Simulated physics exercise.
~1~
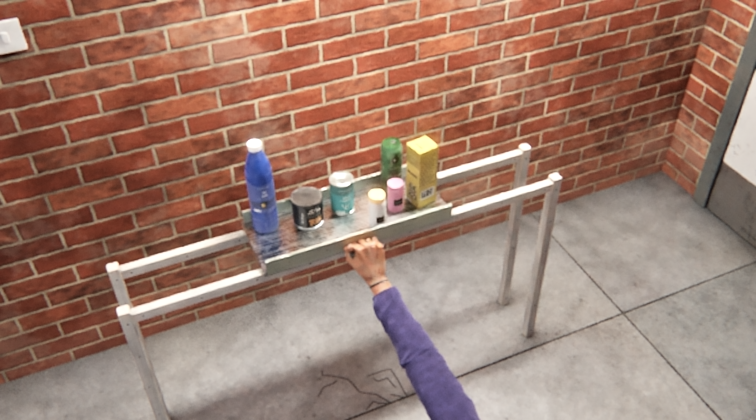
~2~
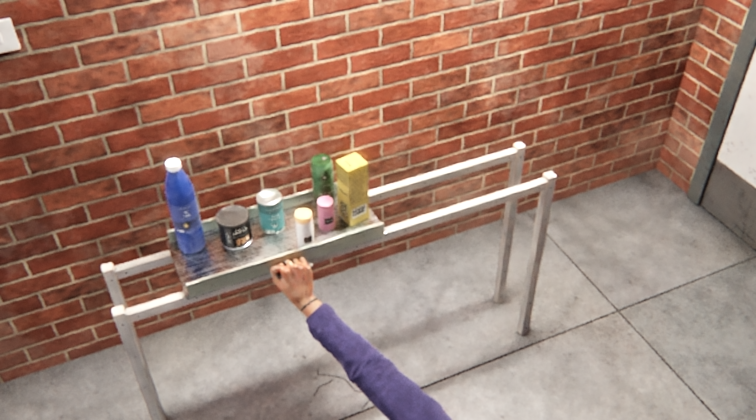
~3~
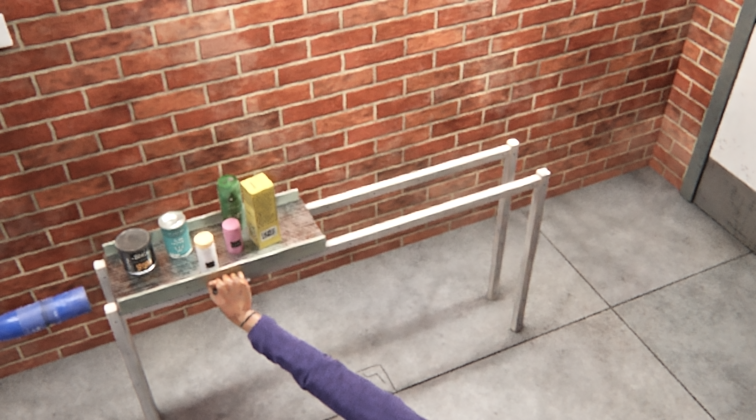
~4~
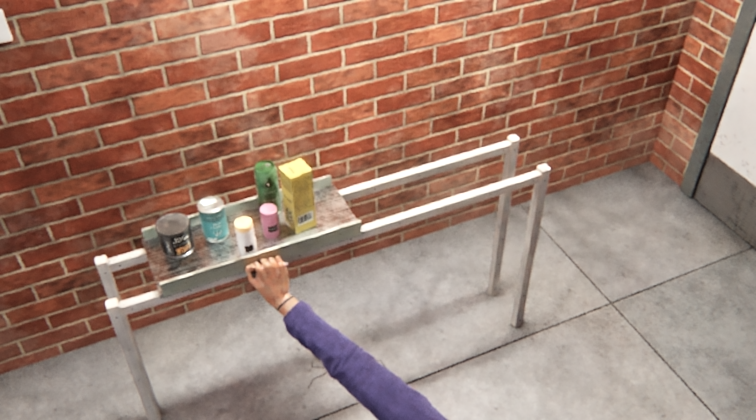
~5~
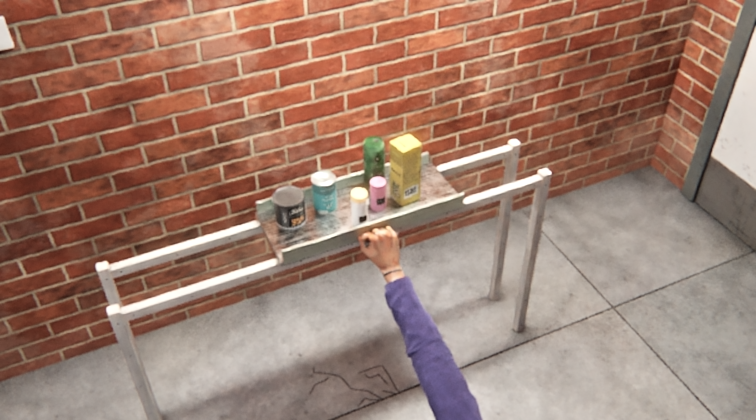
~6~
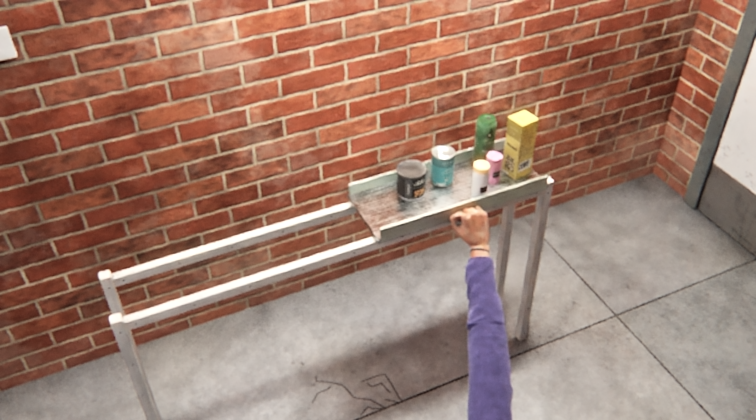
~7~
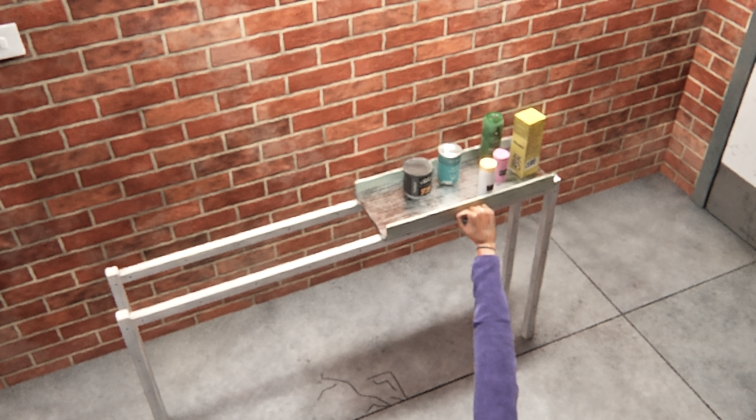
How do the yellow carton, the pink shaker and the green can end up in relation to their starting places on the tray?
The yellow carton, the pink shaker and the green can all keep their places on the tray.
